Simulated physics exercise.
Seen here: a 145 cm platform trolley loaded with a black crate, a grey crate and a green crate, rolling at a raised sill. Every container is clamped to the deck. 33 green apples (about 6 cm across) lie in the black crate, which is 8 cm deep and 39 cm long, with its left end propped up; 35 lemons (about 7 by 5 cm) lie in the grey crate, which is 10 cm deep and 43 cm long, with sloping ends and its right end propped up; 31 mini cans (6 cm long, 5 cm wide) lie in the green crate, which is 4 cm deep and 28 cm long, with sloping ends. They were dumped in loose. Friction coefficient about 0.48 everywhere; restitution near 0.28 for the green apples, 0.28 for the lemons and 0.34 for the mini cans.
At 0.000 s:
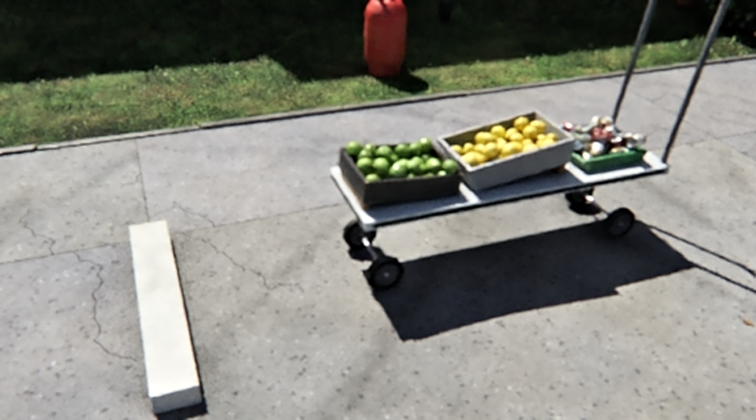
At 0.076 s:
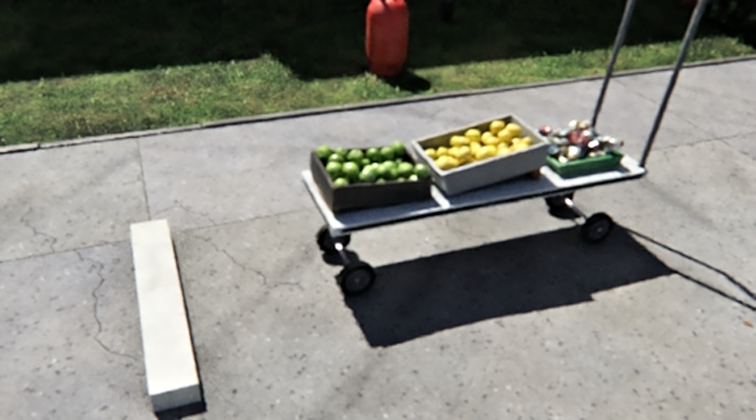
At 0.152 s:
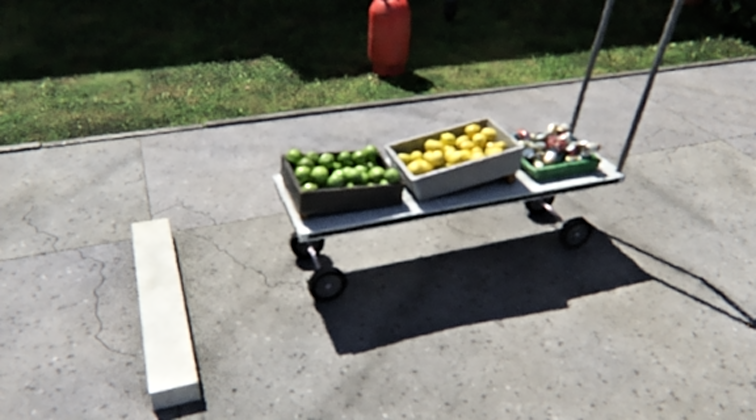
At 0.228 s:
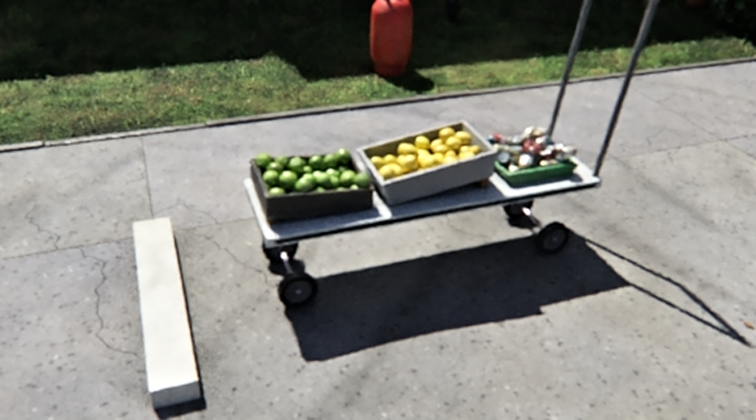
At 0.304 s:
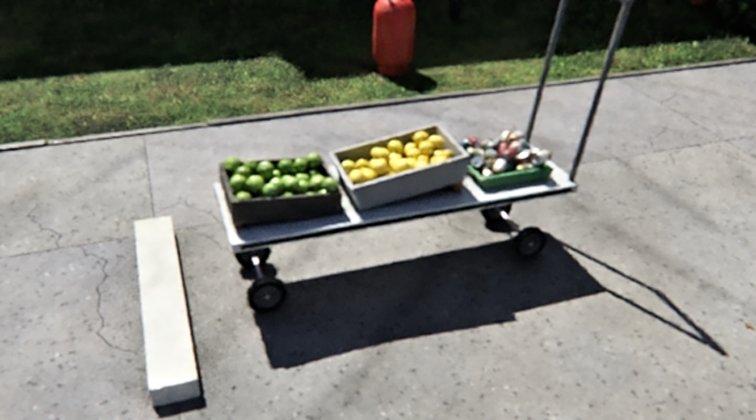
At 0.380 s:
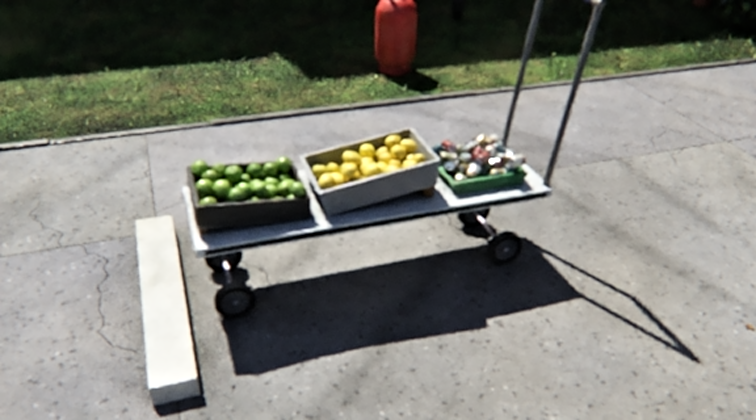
A platform trolley carrying a black crate of green fruit, a grey crate of yellow fruit and a green crate of small mixed items rolls steadily leftward across sunlit paving. Its shadow slides along beneath it as the gap to a pale raised sill narrows, leaving the trolley close beside the sill, its load still in the crates.
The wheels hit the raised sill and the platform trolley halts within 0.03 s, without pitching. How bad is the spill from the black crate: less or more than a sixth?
Fewer than one in six of the green apples leave the black crate.
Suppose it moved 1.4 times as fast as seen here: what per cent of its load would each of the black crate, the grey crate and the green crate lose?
In that case black crate 20, grey crate 0, green crate 40 per cent.
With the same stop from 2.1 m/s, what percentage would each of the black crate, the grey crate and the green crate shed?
Then black crate 20, grey crate 0, green crate 30 per cent.
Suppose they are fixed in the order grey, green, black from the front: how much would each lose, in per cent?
In that case black crate 10, grey crate 0, green crate 20 per cent.
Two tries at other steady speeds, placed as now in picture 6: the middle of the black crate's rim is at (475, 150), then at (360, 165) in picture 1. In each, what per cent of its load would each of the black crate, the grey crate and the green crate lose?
Black crate 20 then 0, grey crate 10 then 0, green crate 40 then 20 per cent.
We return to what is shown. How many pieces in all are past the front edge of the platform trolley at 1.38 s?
About 2.
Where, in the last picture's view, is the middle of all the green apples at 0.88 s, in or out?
At about (208, 196).
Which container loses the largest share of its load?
The green crate.
After 0.43 s, contact.
After 0.53 s, black crate 33 in, 0 out, grey crate 35 in, 0 out and green crate 27 in, 4 out.
After 0.65 s, black crate 31 in, 2 out, grey crate 35 in, 0 out and green crate 24 in, 7 out.
After 0.88 s, black crate 31 in, 2 out, grey crate 35 in, 0 out and green crate 22 in, 9 out.
Outcome (at 1.38 s), black crate 31 in, 2 out, grey crate 35 in, 0 out and green crate 22 in, 9 out. Asked share, 2 of 33, 6 per cent.
